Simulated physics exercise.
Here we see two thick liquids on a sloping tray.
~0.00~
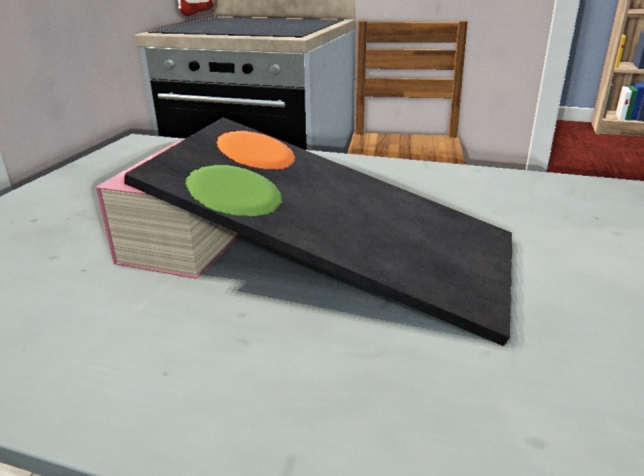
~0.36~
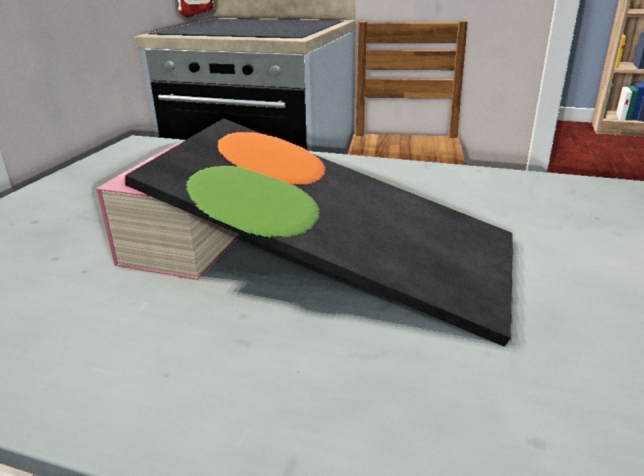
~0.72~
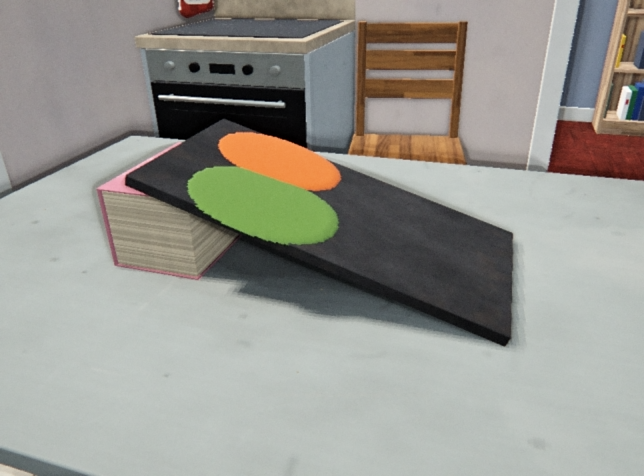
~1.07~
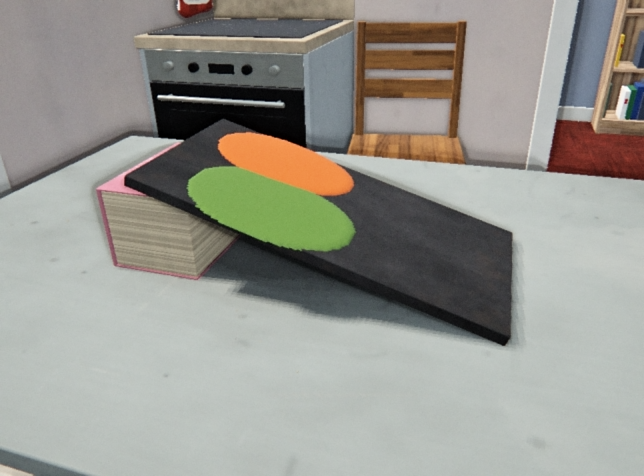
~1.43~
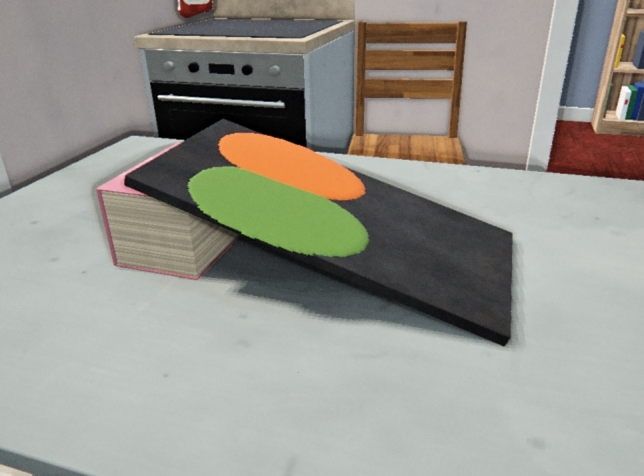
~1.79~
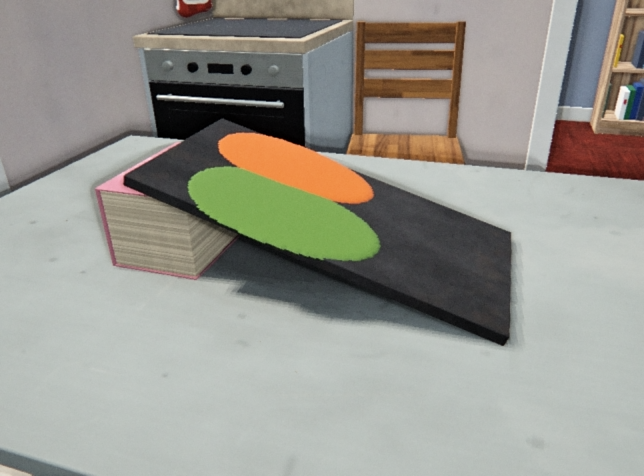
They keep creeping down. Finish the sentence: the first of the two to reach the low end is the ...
... front one.
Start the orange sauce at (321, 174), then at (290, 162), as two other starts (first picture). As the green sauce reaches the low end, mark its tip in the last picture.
Its tip would sit near (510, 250) in the first try and at (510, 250) in the second.
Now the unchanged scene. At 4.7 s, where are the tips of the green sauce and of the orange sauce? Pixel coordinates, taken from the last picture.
The first tip is close to (444, 275), while the second is close to (423, 216).
Around 4.7 s, the green sauce is three quarters of the way down; the orange sauce is three quarters of the way down.
Around 7.3 s, the green sauce is close to the edge; the orange sauce is three quarters of the way down.
Around 9.3 s, the green sauce is at the low edge; the orange sauce is close to the edge.
